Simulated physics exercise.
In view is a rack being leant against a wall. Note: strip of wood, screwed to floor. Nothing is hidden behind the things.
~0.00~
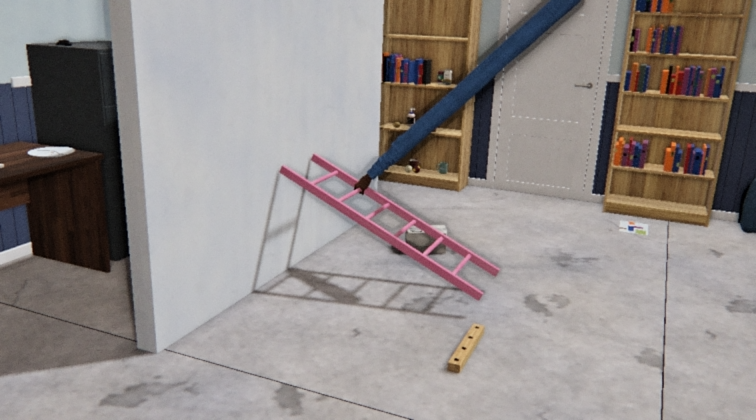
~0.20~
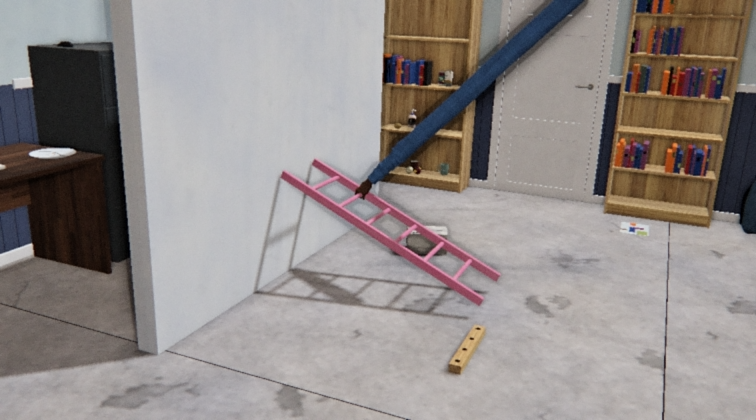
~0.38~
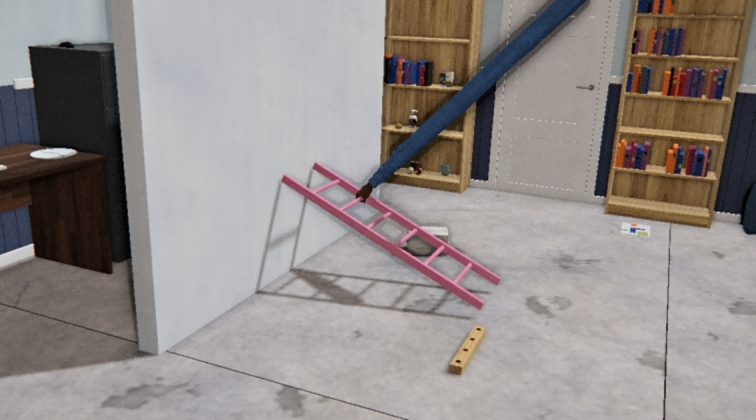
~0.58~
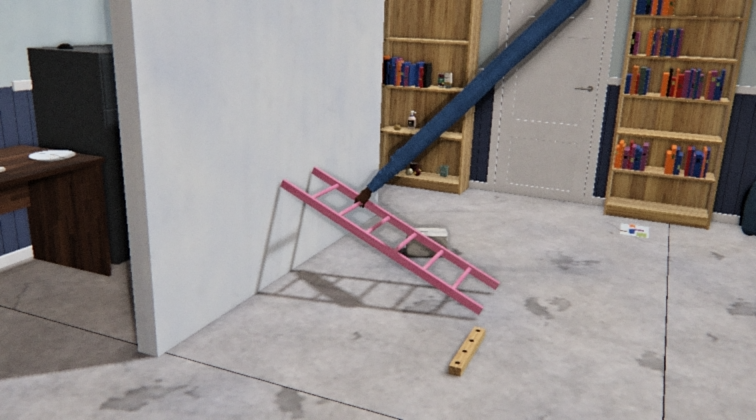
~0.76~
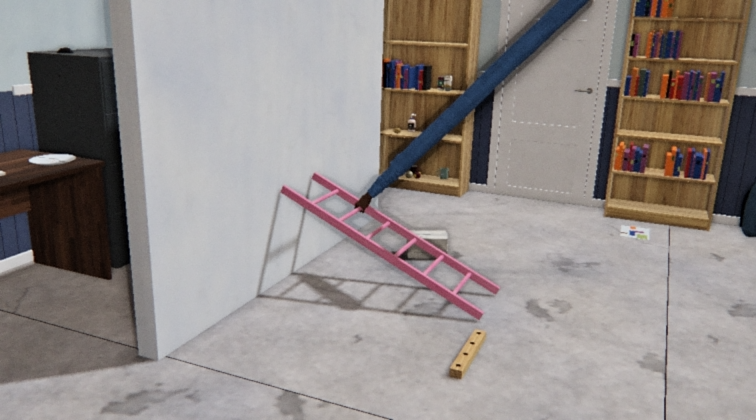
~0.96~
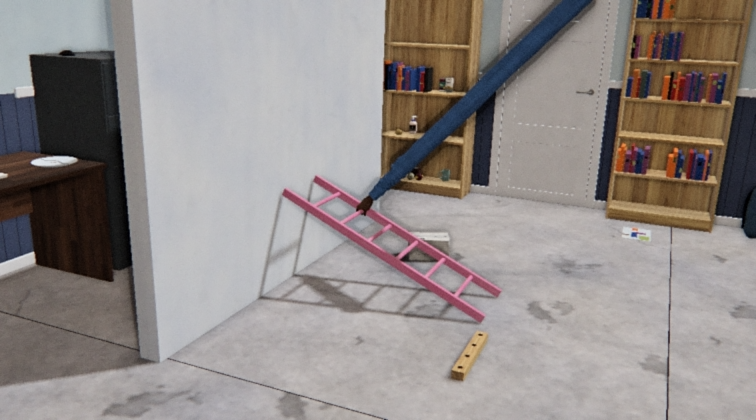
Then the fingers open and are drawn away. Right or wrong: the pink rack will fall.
Right.
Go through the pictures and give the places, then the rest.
Still on the way; pink rack (390, 221); batten (467, 347), in the first picture.
Still on the way; pink rack (391, 226); white parcel (427, 240), in the second picture.
Still on the way; pink rack (391, 230); batten (469, 349), in the third picture.
Still on the way; pink rack (390, 235); white parcel (427, 242), in the fourth picture.
Still on the way; pink rack (391, 240); batten (469, 353), in the fifth picture.
In place, still held; pink rack (392, 243); white parcel (429, 246), in the sixth picture.
Around 1.20 s, pink rack leaning 9° off how it started near (397, 260).
Around 1.30 s, pink rack leaning 21° off how it started near (399, 283).
Around 1.50 s, pink rack leaning 26° off how it started near (400, 284).
Finally (2.6 s), the pink rack gives way at the feet, near (400, 288); nothing else stirs.
